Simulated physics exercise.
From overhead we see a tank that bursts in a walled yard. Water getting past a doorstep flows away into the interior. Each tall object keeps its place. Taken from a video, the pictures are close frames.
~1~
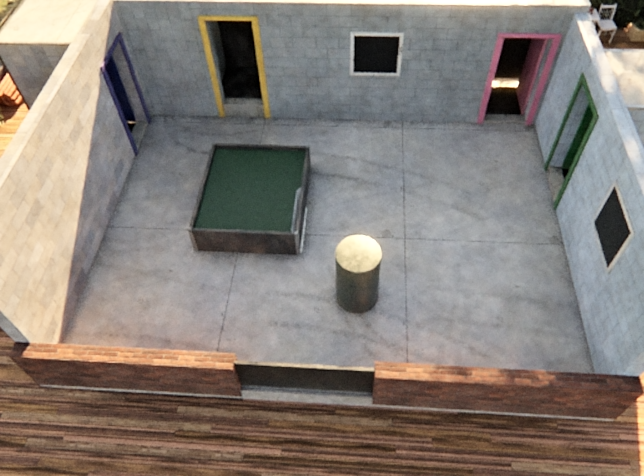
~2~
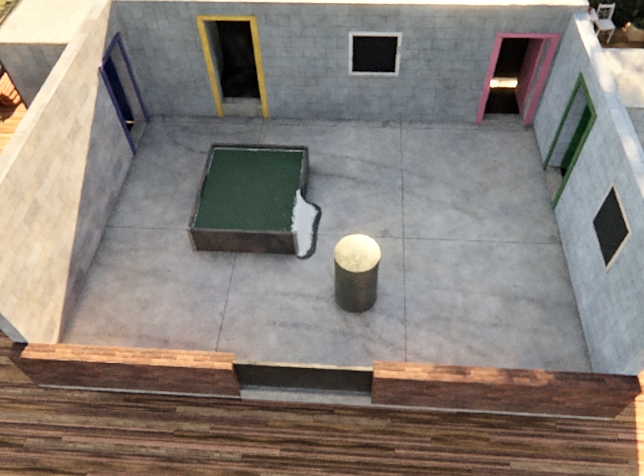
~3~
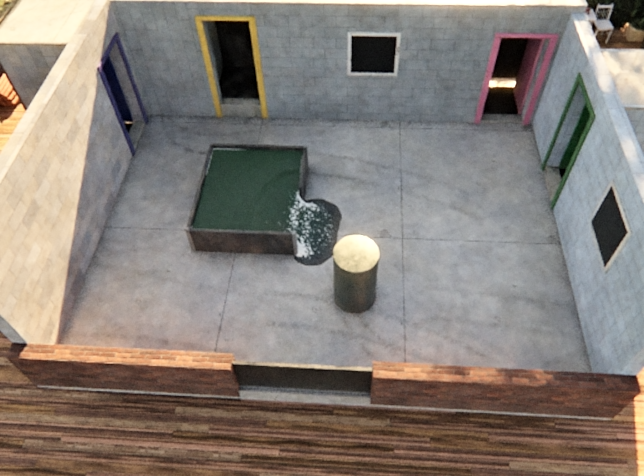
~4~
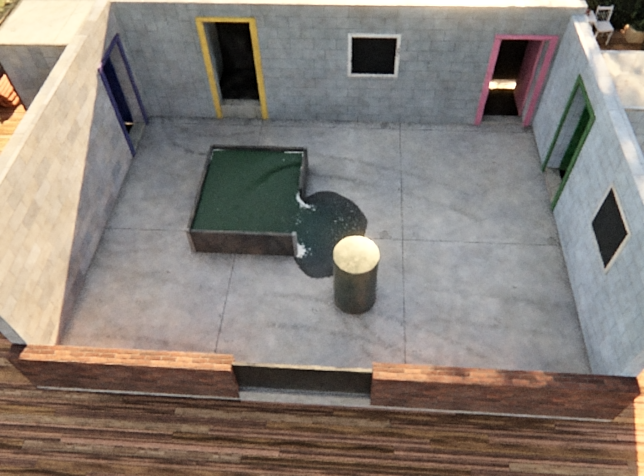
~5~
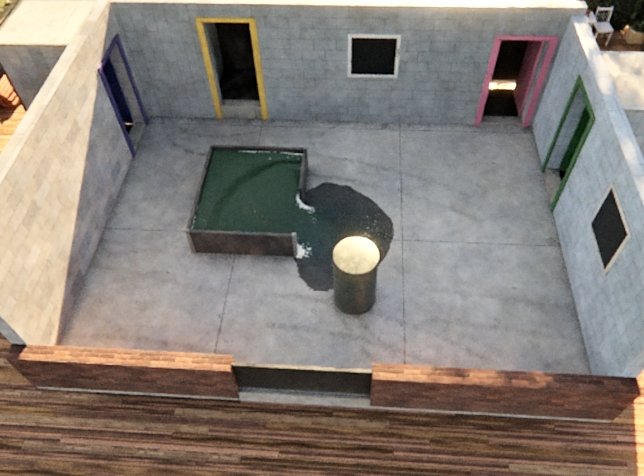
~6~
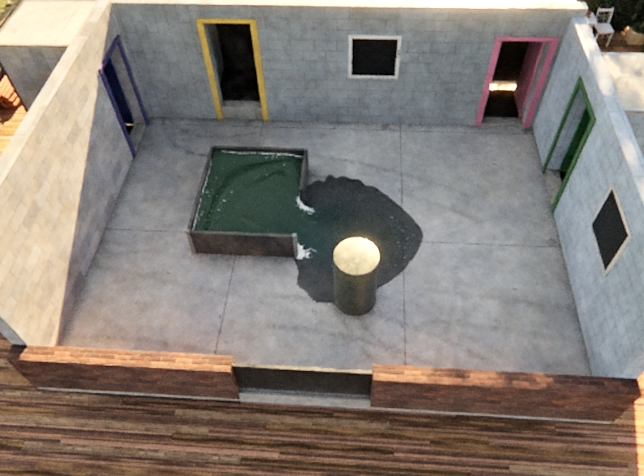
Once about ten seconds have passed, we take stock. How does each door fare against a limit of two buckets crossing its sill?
The green door stays within the limit. The yellow door stays within the limit. The pink door goes past the limit. The blue door stays within the limit.
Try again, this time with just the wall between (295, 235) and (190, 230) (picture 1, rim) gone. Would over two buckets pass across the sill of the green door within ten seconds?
The green one falls short.
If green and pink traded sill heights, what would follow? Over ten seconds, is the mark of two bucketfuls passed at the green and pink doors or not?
Swap done - green door gets too much, pink door doesn't reach it.
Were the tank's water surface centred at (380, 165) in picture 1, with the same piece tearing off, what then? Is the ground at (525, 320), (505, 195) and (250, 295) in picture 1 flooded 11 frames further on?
Readings in order: Flood; flood; no flood.
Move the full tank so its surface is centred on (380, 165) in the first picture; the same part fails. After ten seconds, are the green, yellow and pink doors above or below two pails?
As I see it, green gets swamped, yellow stays within limits, and pink gets swamped.
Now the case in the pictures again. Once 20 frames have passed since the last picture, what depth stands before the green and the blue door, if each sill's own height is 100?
I'd put it at close to 90 and 0 per cent.
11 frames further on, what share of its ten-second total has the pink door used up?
Close to 0 percent.
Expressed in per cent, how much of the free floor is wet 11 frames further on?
That comes to about 35 per cent.
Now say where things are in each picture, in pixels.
In the first picture, still water in the water tank at (253, 189).
In the second picture, water pours out at (298, 224) and has run to (312, 206).
In the third picture, the front is at (333, 210), out from the gap at (297, 225).
In the fourth picture, water pours out at (297, 226) and has run to (361, 219).
In the fifth picture, water pours out at (297, 226) and has run to (387, 223).
In the sixth picture, water pours out at (298, 227) and has run to (417, 233).
A moment on, water covers 20 % of the floor; the green door not reached, the yellow door not reached, the pink door not reached, the blue door not reached.
Next, water covers 35 % of the floor; the green door not reached, the yellow door not reached, the pink door not reached, the blue door not reached.
Then, water covers 45 % of the floor; the green door wet at the sill, nothing in, the yellow door not reached, the pink door not reached, the blue door not reached.
Later, water covers 50 % of the floor; the green door wet at the sill, nothing in, the yellow door not reached, the pink door over two buckets in, the blue door not reached.
In the end, water covers 80 % of the floor; the green door wet at the sill, nothing in, the yellow door not reached, the pink door over two buckets in, the blue door not reached.
